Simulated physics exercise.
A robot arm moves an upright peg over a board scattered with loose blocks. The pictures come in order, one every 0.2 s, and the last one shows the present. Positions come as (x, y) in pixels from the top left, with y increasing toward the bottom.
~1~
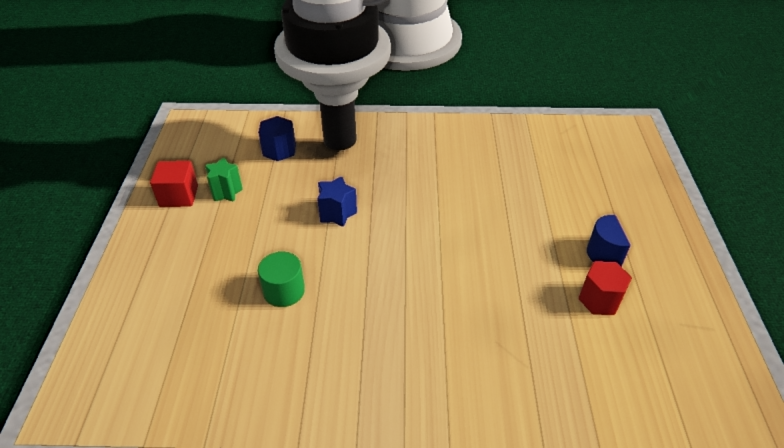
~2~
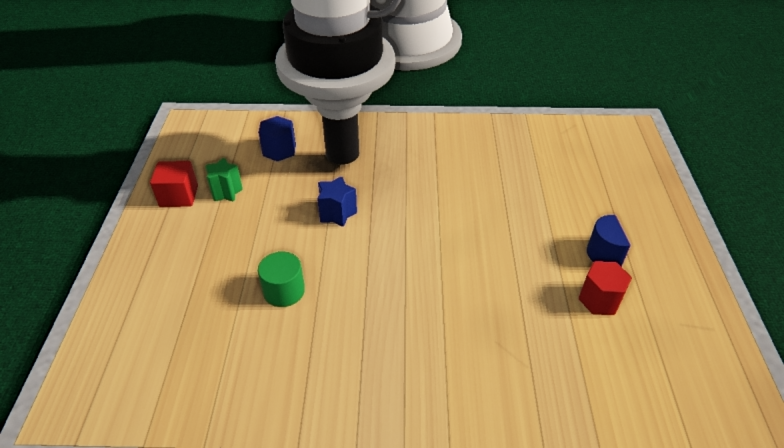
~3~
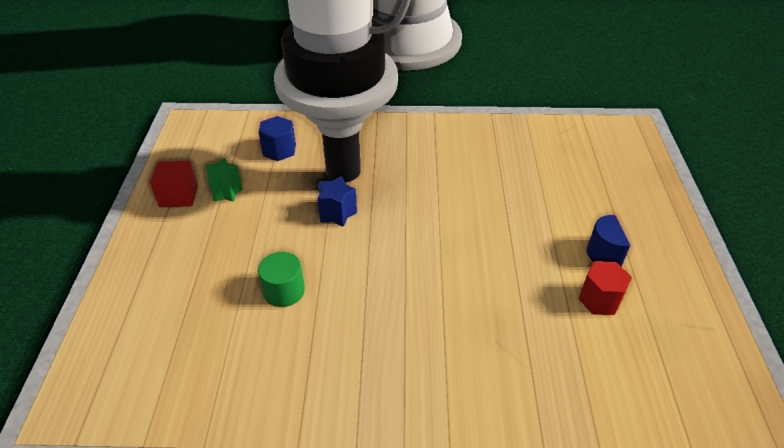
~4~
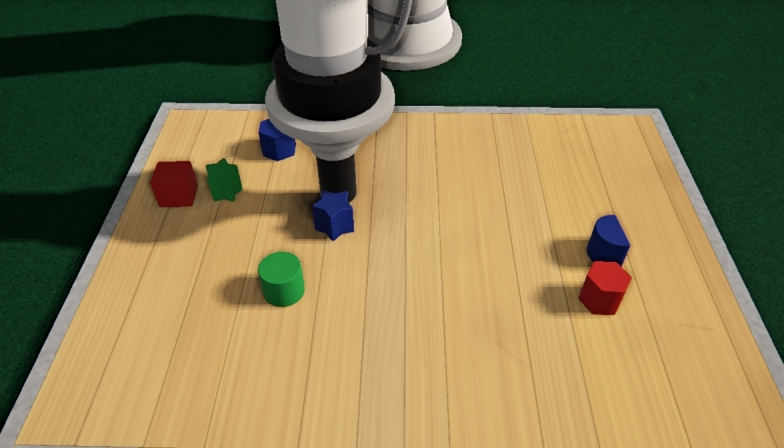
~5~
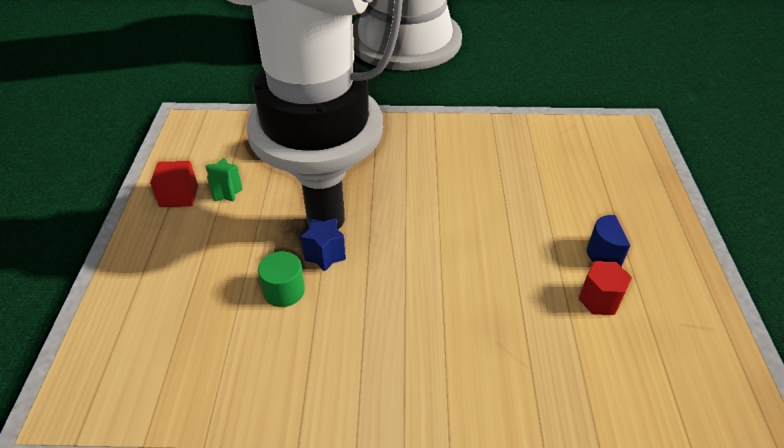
A robot arm lowered its black peg toward the viewer across a wooden board of scattered blocks, reached the blue star, and pushed it a short way forward and slightly left, near the green round block.
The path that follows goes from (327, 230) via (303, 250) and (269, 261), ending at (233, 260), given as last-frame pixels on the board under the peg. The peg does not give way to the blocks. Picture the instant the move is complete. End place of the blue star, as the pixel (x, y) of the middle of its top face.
The point I'd pick in the picture is (315, 250).
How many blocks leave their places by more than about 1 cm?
Just one will move.
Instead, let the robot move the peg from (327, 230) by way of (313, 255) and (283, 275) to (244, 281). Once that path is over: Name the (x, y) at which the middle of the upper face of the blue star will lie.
Its top centre is at about (313, 268).
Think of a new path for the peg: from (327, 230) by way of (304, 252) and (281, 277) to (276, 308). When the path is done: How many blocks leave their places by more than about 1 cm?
It shifts two blocks.
What follows on the original path. One third of the way, peg at (301, 241); blue star at (316, 248), turned 30° anticlockwise.
Two thirds of the way, peg at (266, 252); blue star at (315, 250), turned 40° anticlockwise.
At the end, peg at (230, 251); green round block unmoved; blue star at (315, 250), turned 40° anticlockwise.
